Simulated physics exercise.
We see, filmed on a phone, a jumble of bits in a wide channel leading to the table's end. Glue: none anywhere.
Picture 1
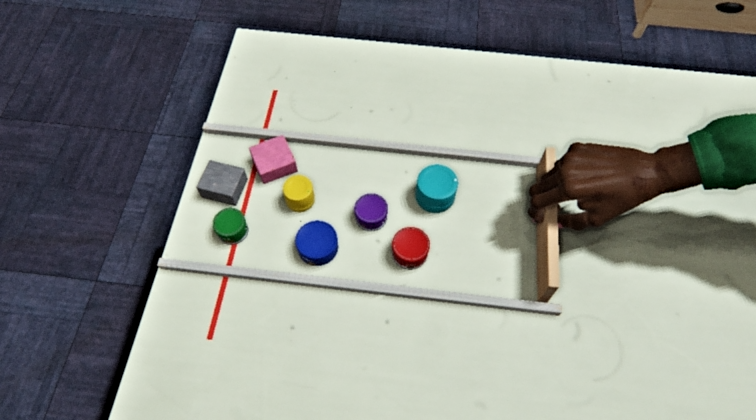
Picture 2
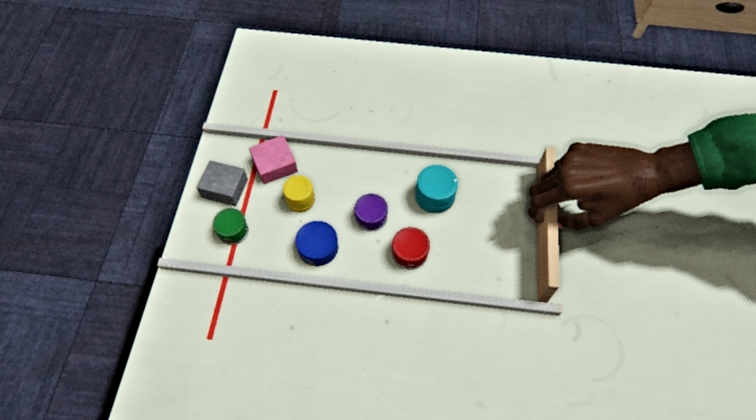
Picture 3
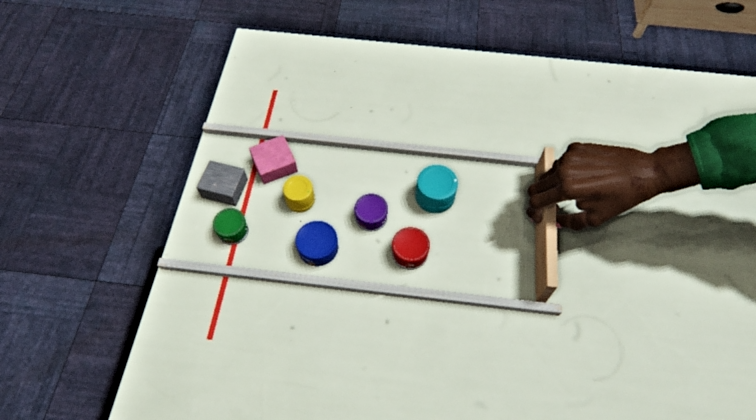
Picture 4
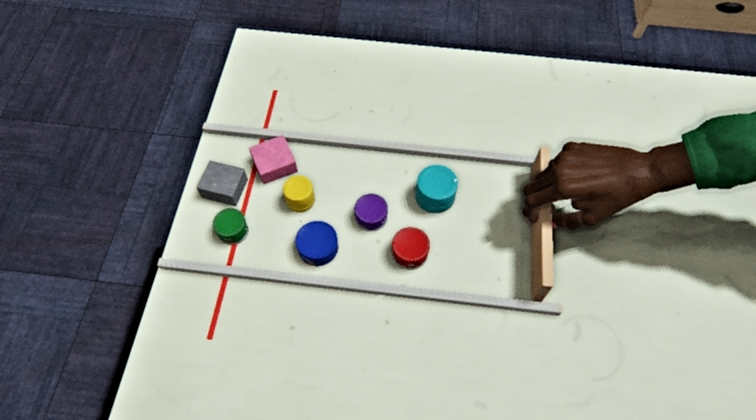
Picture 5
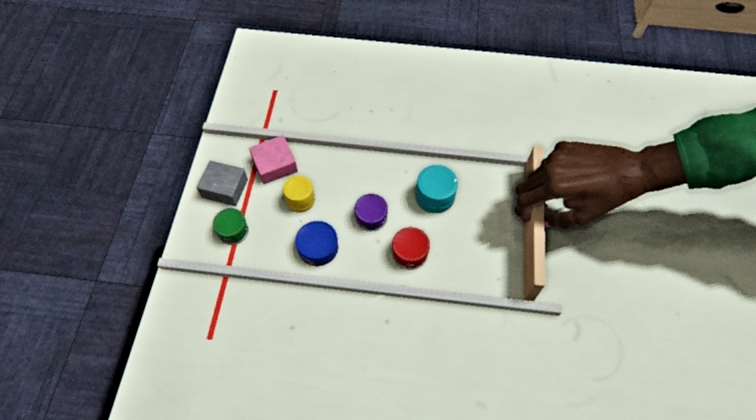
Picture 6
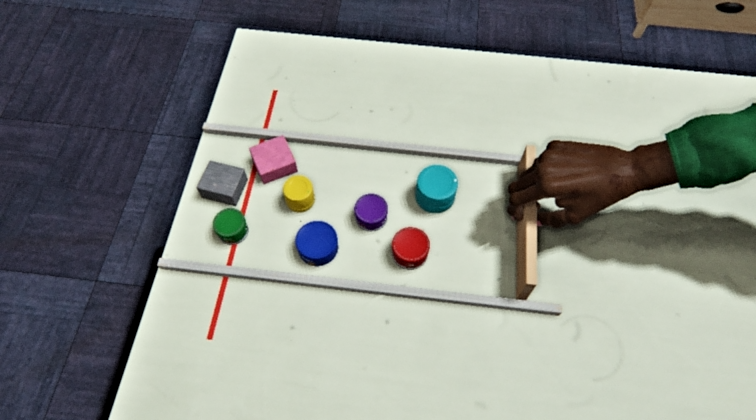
A hand held a wooden board upright across a channel, then slid it slightly left between the rails, while the colourful round pieces and the pink and grey blocks stayed where they were.
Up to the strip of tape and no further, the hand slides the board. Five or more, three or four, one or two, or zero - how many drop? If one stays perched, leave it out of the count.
The number that tumble down is under three but above nil.
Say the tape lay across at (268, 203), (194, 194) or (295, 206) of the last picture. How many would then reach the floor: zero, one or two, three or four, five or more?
Lab note - fallen per tape, in order: None / more than four / not one.
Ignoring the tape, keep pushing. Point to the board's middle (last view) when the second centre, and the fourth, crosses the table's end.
(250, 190) and (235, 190).
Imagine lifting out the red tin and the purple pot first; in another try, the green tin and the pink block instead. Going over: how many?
0, then 1.
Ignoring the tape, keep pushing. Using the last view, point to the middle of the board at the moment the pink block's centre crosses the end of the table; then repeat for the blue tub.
(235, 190) and (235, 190), more or less.
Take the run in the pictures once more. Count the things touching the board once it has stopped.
Contact count: 3.
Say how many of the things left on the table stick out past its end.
Overhang count: 2.
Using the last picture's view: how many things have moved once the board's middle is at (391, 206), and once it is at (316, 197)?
Tally: 3; 7.
Soon after, none off yet; grey block at rest near (223, 183); green tin at rest near (231, 227); pink block at rest near (274, 160).
At rest, the number that fall off is one or two; fallen, green tin and grey block.
